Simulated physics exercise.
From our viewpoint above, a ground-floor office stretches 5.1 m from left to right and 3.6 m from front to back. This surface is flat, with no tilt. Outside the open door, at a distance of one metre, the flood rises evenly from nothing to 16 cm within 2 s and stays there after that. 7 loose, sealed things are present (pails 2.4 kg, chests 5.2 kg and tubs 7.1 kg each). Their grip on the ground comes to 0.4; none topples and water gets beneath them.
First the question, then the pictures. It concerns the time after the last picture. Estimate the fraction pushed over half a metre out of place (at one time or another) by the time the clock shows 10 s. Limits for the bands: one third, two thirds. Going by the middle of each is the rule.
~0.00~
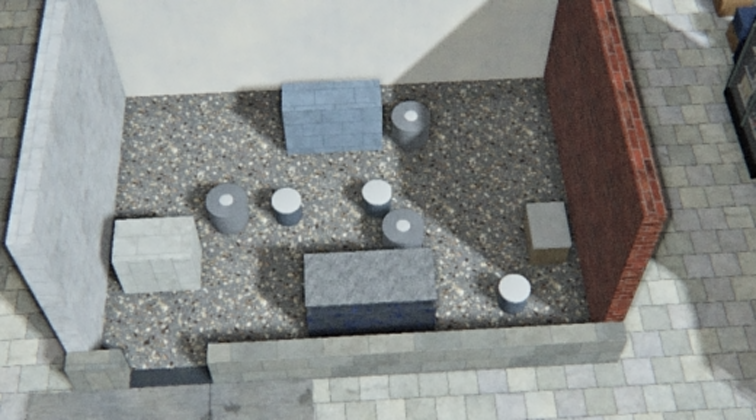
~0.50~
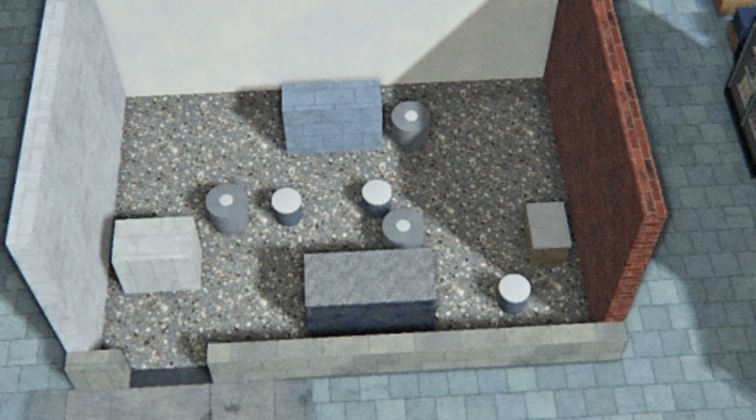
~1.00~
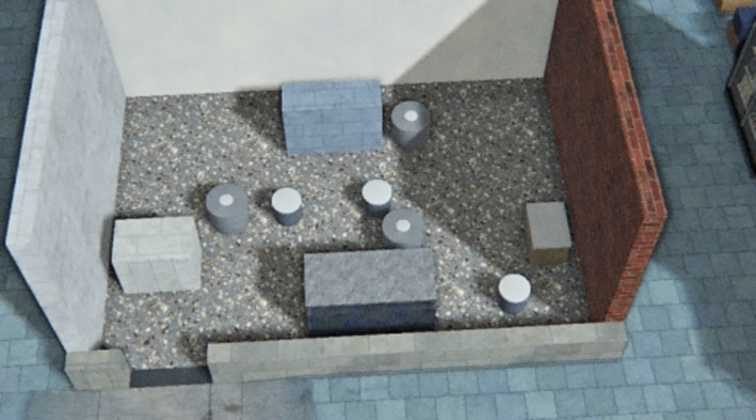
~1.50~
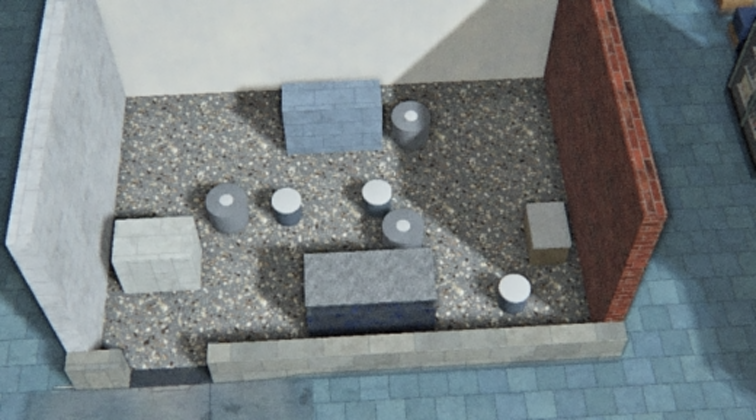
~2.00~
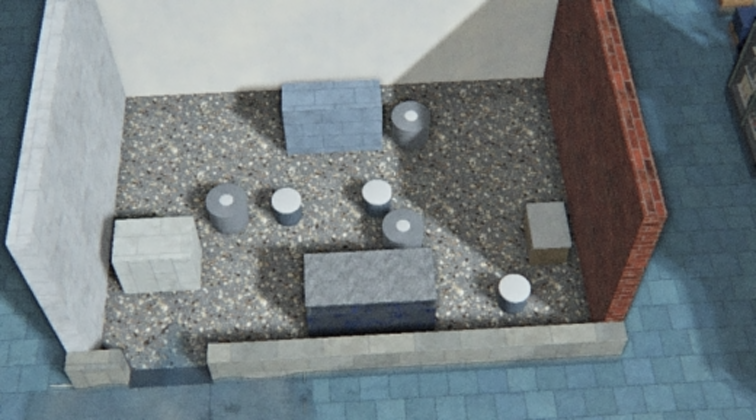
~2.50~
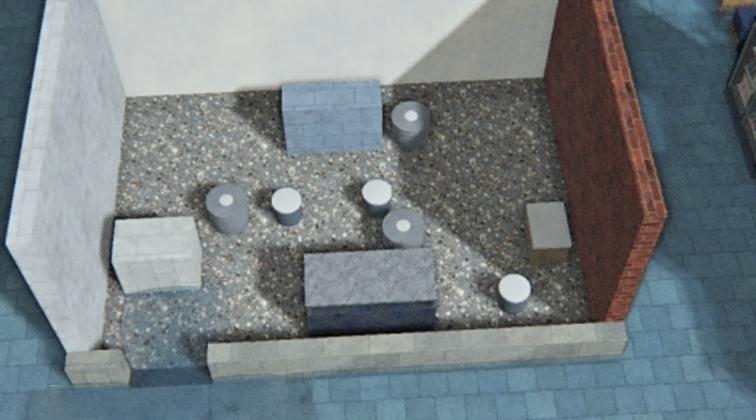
The fraction does not reach a third.
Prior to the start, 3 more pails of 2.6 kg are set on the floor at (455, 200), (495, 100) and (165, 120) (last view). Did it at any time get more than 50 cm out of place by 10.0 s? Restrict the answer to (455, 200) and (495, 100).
The first: Falls below it. The second: Falls below it.
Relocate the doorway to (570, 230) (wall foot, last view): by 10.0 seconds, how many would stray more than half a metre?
You'd get 5 in that case.
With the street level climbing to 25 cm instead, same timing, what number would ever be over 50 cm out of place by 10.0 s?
Then it comes to 6.
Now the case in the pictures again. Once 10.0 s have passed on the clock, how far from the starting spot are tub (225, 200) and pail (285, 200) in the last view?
The first is 0 cm from its start, the second 300 cm.
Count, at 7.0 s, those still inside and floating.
I count 1.
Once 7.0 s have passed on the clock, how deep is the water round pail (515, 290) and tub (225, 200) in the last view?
Depths: Near 0 cm, then near 2 cm.
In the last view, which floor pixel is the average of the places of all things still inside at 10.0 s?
Around (453, 207).
After 3.5 s 0 of 7 are over 50 cm from their spots; 0 afloat.
After 4.5 s 1 of 7 are over 50 cm from their spots; 0 afloat.
After 7.0 s 2 of 7 are over 50 cm from their spots; 1 afloat.
After 10.0 s 2 of 7 are over 50 cm from their spots, and 2 have been at some point; 3 afloat.
